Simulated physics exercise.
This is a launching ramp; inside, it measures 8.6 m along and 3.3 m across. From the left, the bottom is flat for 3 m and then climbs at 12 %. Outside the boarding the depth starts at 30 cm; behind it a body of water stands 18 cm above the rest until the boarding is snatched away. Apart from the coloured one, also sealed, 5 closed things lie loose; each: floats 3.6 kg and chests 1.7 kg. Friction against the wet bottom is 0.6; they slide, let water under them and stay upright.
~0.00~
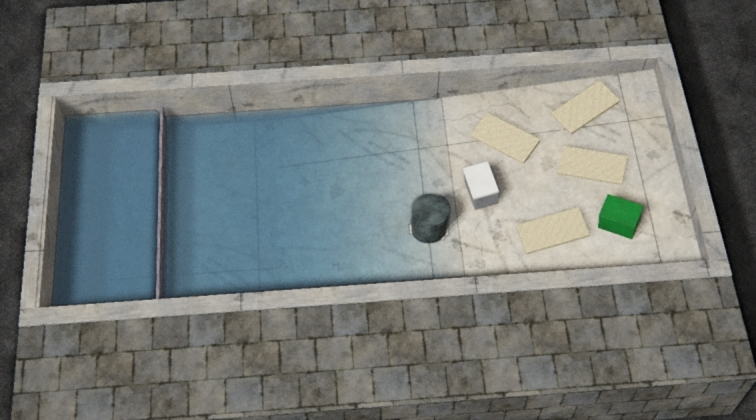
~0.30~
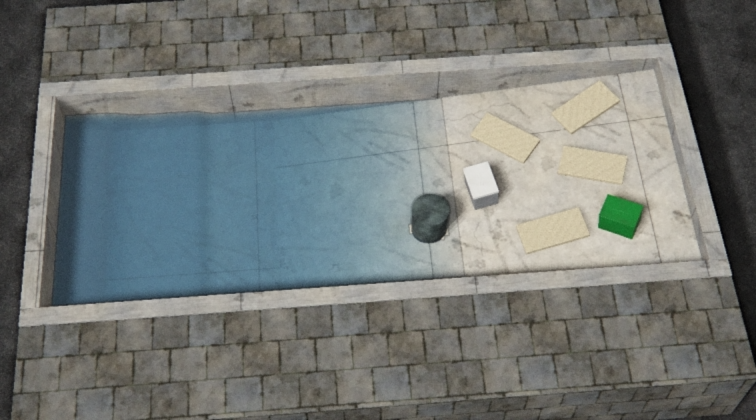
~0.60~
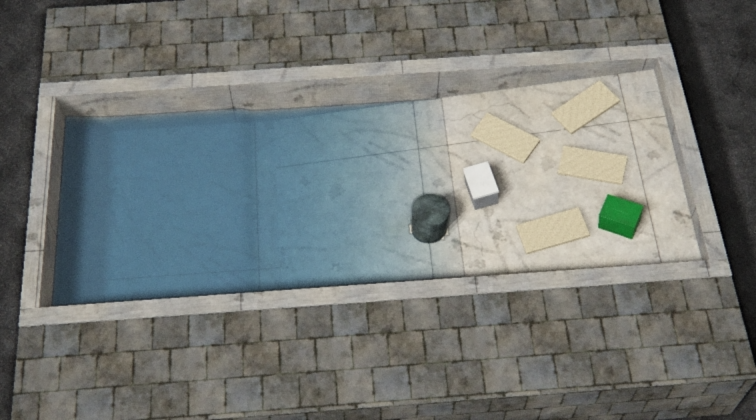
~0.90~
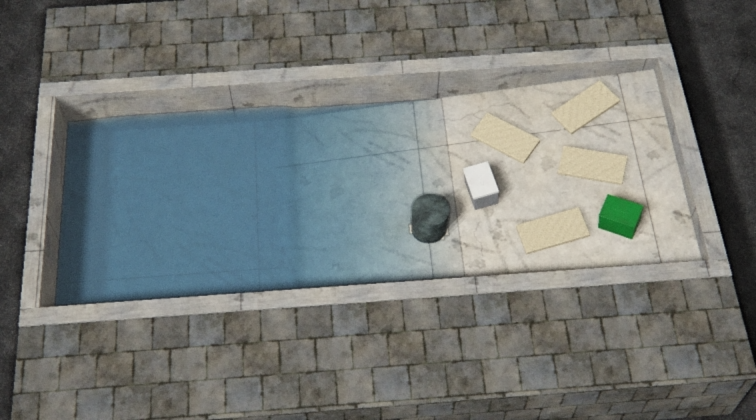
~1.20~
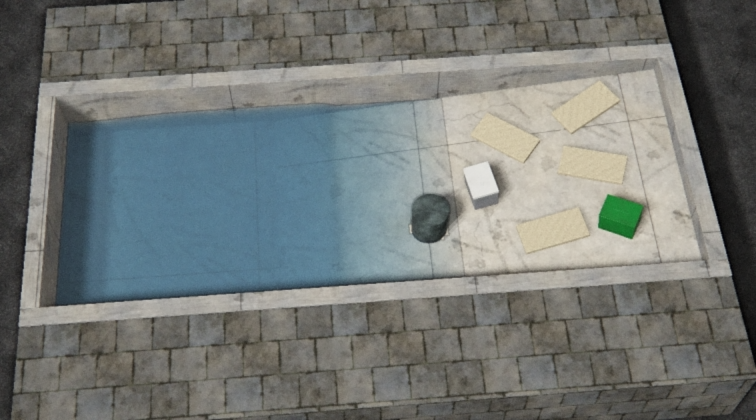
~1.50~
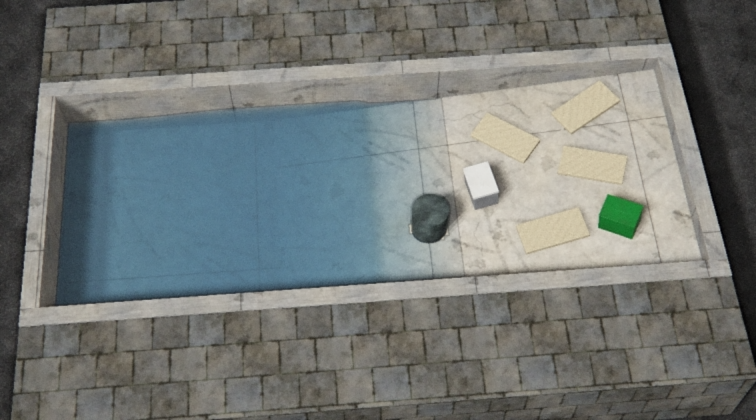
A thin upright board holding back the water near the left end of a stone basin disappears, leaving one open stretch of blue water. A faint darker band then shifts rightward through the shallows toward the dark rock, while the green chest, white block and four pale mats stay still.
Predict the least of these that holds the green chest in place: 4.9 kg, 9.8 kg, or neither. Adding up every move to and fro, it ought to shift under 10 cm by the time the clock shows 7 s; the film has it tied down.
Small ballast gets it done.
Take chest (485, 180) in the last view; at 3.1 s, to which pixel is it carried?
It would be close to (524, 178) by then.
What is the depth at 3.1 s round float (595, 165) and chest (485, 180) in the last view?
I'd put it at 0 cm and 3 cm respectively.
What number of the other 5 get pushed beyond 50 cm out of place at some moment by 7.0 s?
I count 3 of them.
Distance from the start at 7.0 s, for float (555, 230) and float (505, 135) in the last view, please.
Shifts: 250 cm / 250 cm.
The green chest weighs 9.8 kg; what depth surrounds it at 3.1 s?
Depth: Approx. 0 cm.
After 2.1 s the green chest would be 0 cm from its start with 4.9 kg and 0 cm from its start with 9.8 kg; 0 cm of water round it then.
After 3.1 s the green chest would be 0 cm from its start with 4.9 kg and 0 cm from its start with 9.8 kg; 0 cm of water round it then.
After 4.9 s the green chest would be 0 cm from its start with 4.9 kg and 0 cm from its start with 9.8 kg; 1 cm of water round it then.
After 7.0 s the green chest would be 0 cm from its start with 4.9 kg and 0 cm from its start with 9.8 kg; 0 cm of water round it then.
